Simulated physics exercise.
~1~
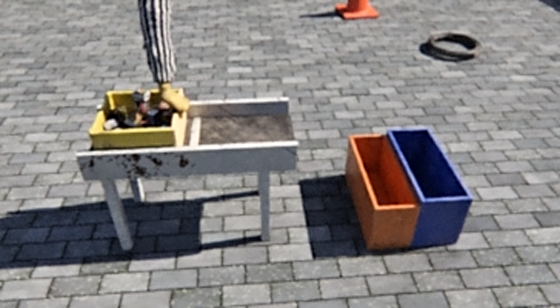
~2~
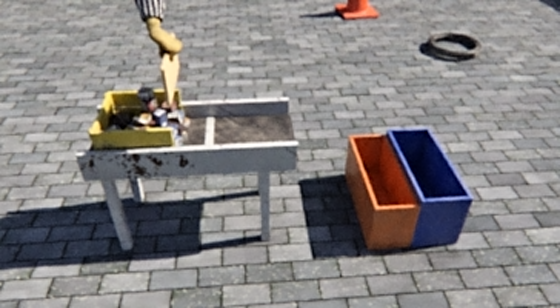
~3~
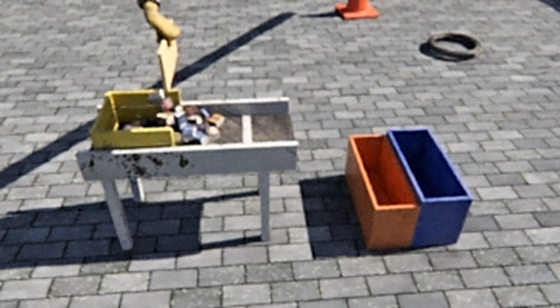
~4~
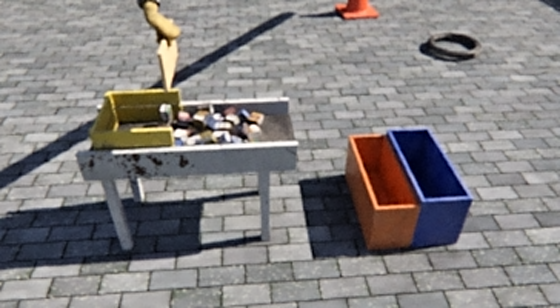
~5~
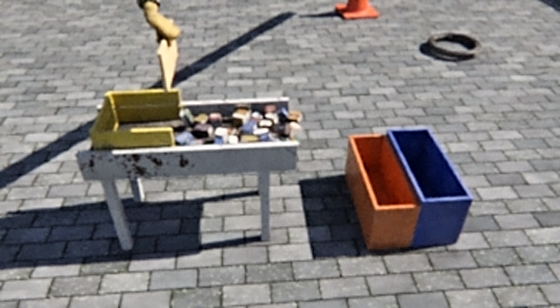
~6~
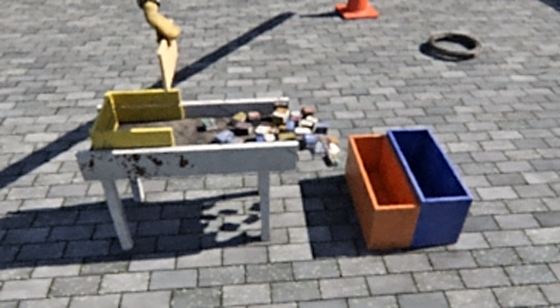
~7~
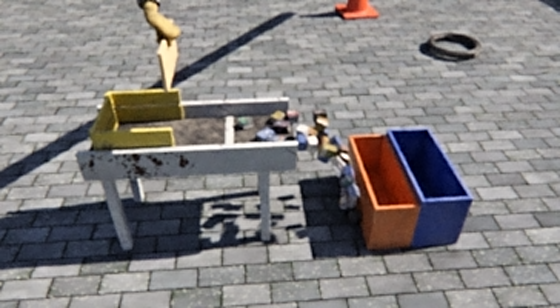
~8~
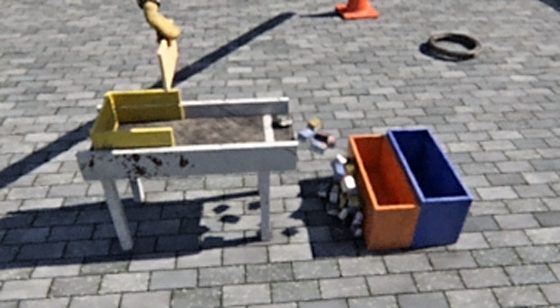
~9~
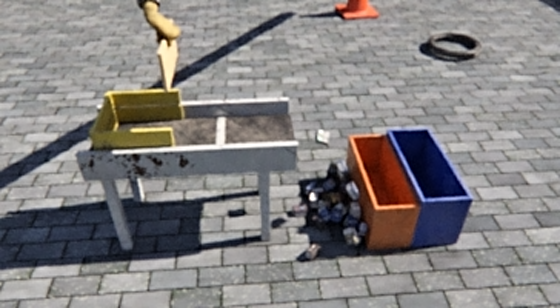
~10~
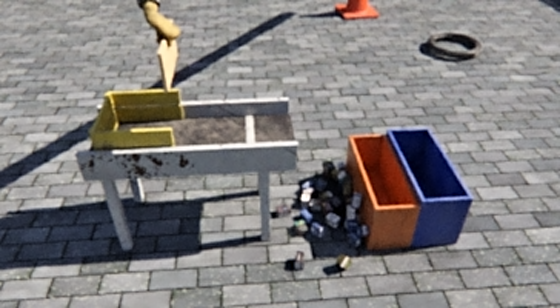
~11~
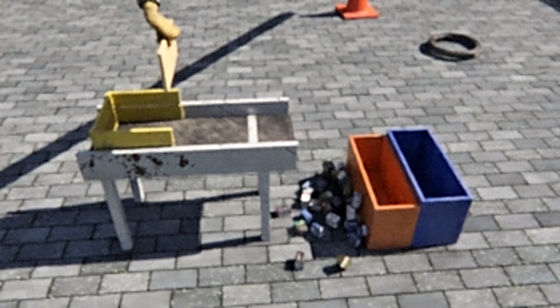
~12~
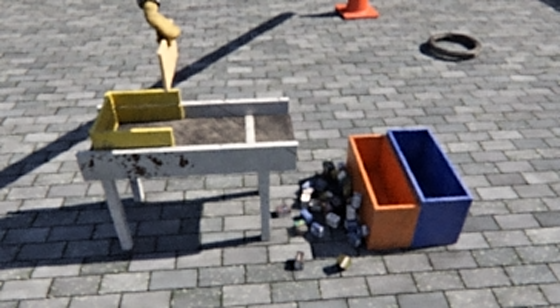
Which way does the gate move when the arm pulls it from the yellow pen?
The gate moves up, rising clear of the pen and staying above it.
